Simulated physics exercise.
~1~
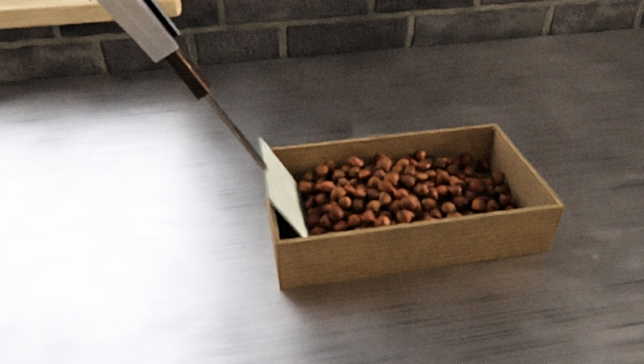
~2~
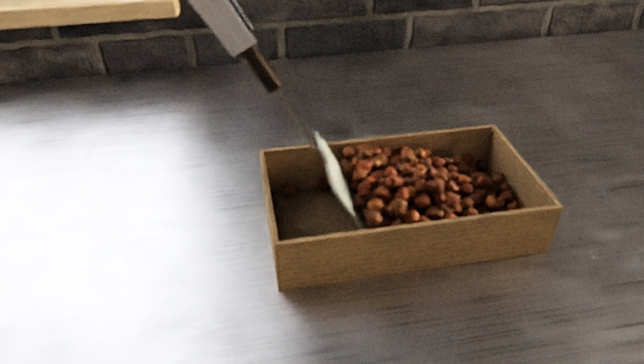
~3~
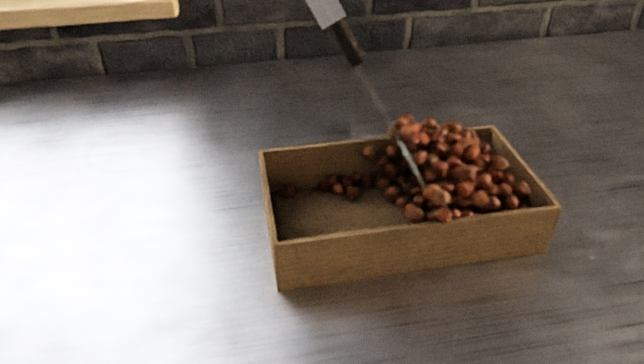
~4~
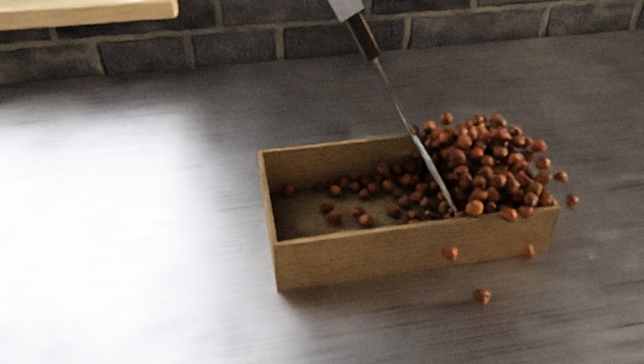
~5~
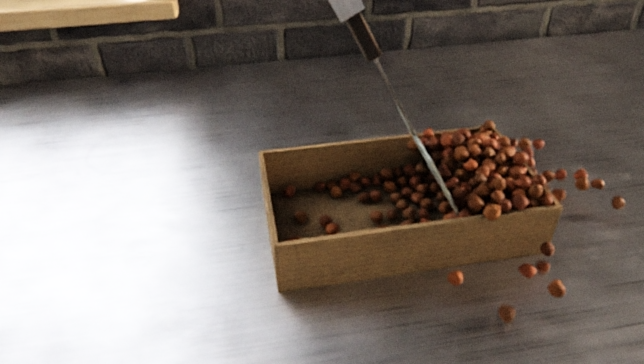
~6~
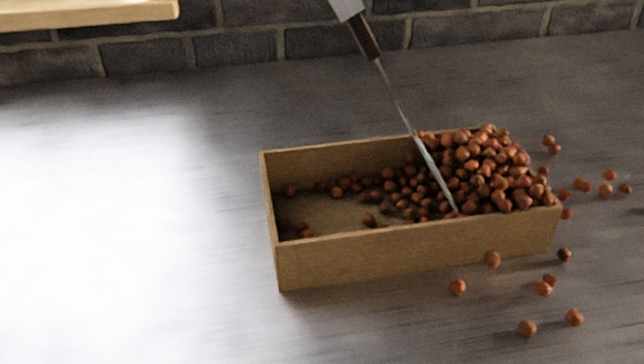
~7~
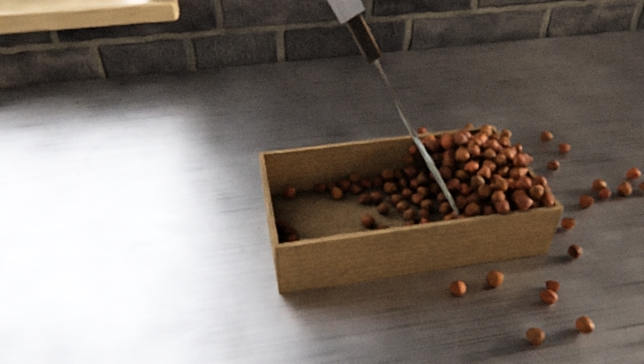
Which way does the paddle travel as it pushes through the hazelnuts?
The paddle moves to the right, pushing the hazelnuts toward the right end of the tray.
